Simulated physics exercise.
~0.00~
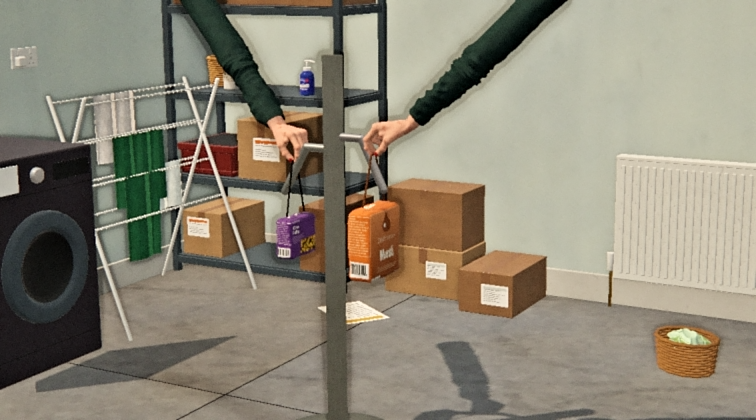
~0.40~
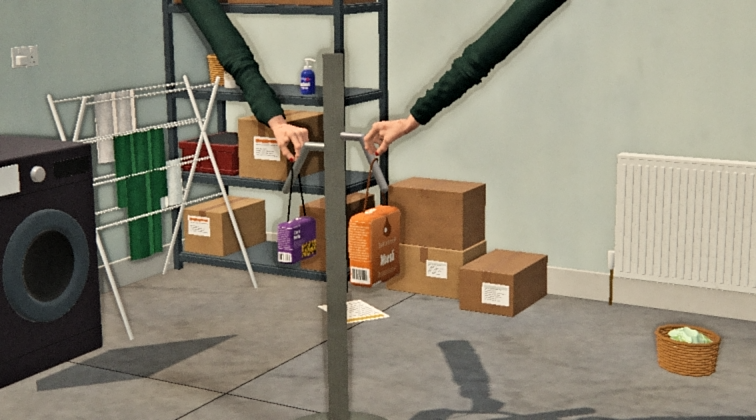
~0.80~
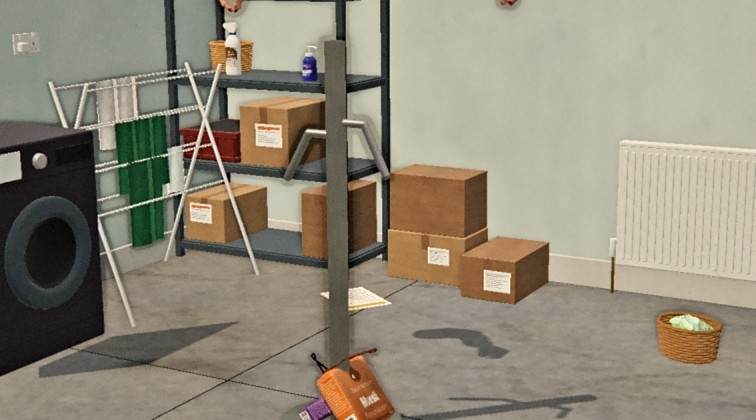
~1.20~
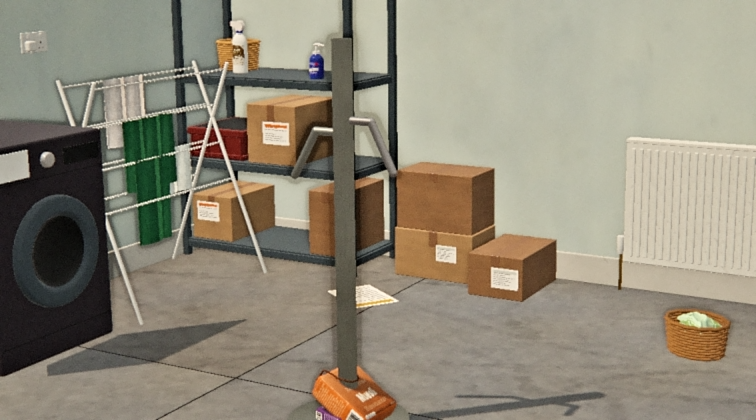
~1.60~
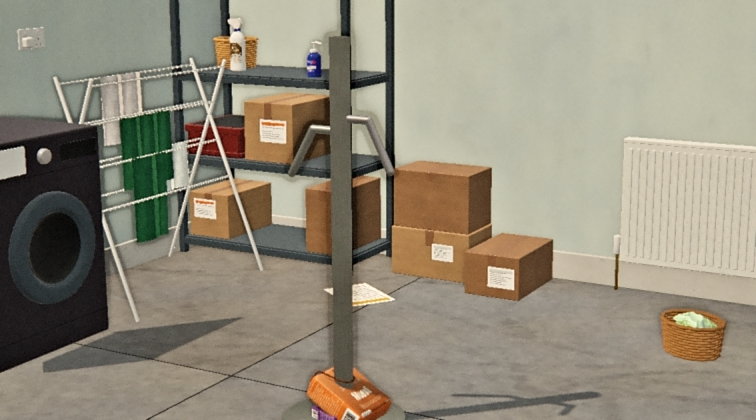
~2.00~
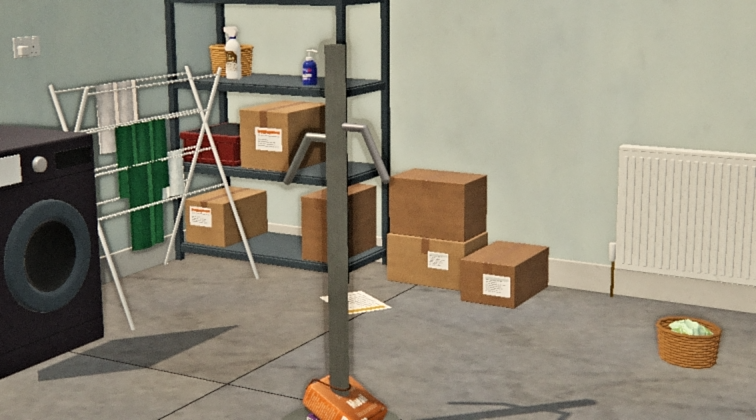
Two hands release a purple pouch and an orange sack from a stand's pegs, and both fall to the floor.
